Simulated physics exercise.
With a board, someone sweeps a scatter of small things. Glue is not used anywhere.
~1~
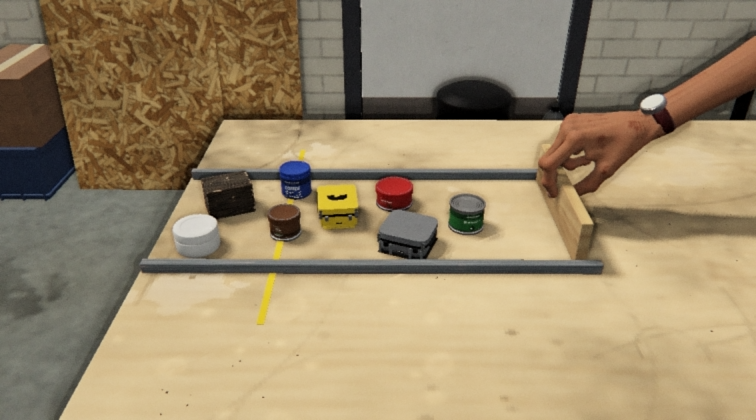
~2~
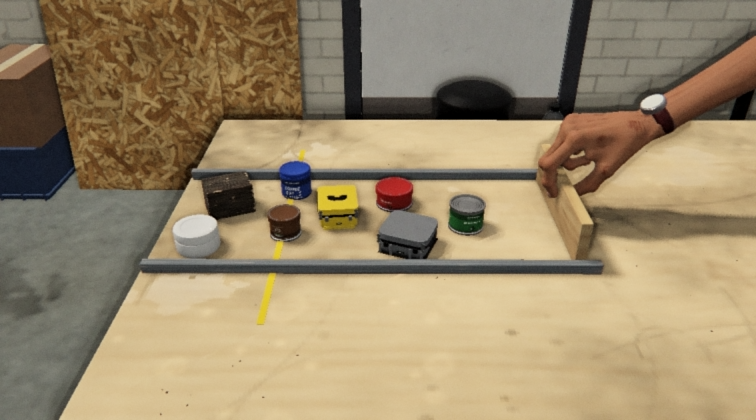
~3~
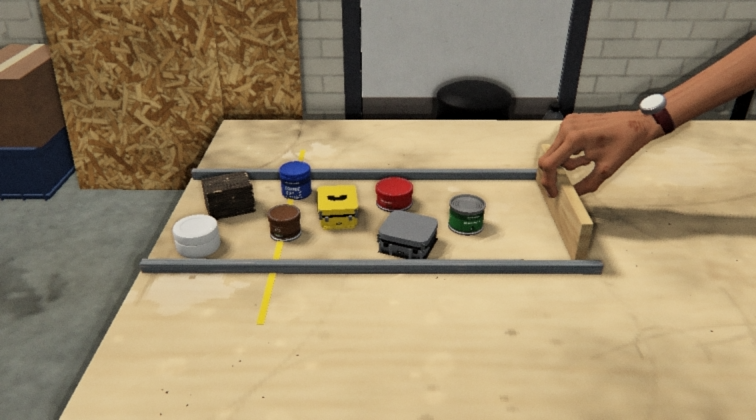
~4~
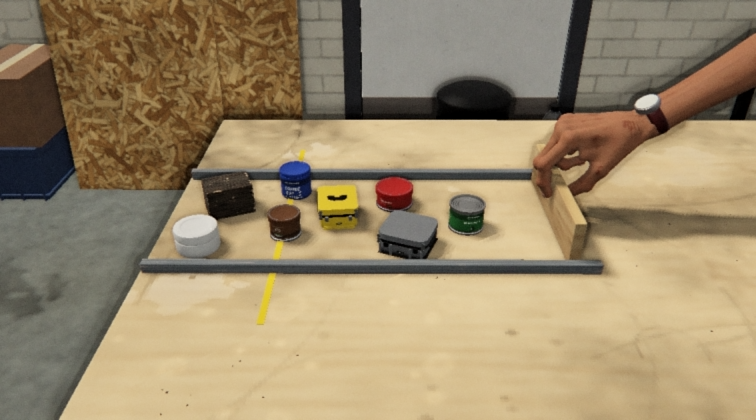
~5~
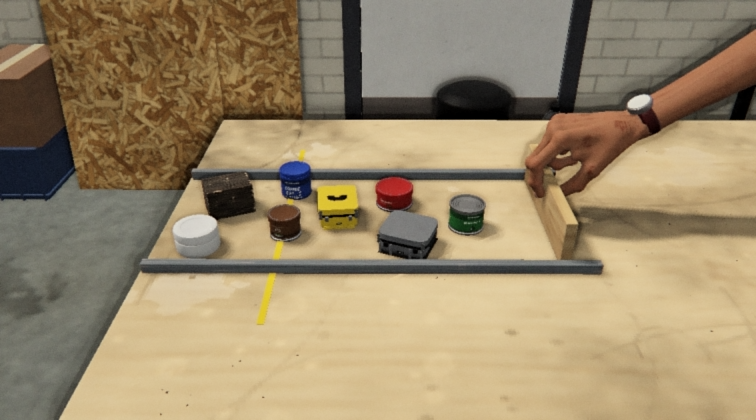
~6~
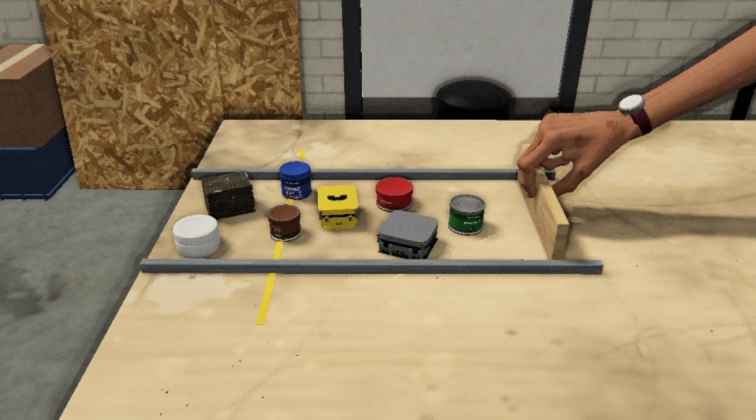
A hand slides a wooden board slightly left between two rails toward scattered small containers.
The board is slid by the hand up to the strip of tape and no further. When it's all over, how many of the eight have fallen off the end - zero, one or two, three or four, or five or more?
Zero have fallen off.
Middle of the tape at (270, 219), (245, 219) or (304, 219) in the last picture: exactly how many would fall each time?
Those tries give 0, 2 and 0.
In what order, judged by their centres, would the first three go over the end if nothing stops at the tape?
Taking them earliest first, it's the black block, the white lid and the brown tin.
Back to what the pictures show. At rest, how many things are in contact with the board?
My count gives 3.
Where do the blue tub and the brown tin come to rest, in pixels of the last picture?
In the last view, the middles sit near (268, 175) and near (216, 228).
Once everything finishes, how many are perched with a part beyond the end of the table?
Count: 1.
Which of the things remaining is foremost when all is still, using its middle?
The black block ends nearest.
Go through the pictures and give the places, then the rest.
White lid (197, 236); black block (228, 195); brown tin (285, 223); board (561, 199); tape (286, 219), in the first frame.
Black block (228, 195); board (561, 199), in the second frame.
Brown tin (285, 223); red tin (394, 195), in the third frame.
White lid (197, 236); yellow case (338, 208), in the fourth frame.
Black block (228, 195); blue tub (296, 180), in the fifth frame.
White lid (197, 236); black block (228, 195); brown tin (285, 223); board (540, 199); tape (286, 219), in the sixth frame.
Soon after, none off yet; white lid at rest near (197, 236); black block at rest near (228, 195); brown tin at rest near (285, 223).
In the end, the number that fall off is zero.
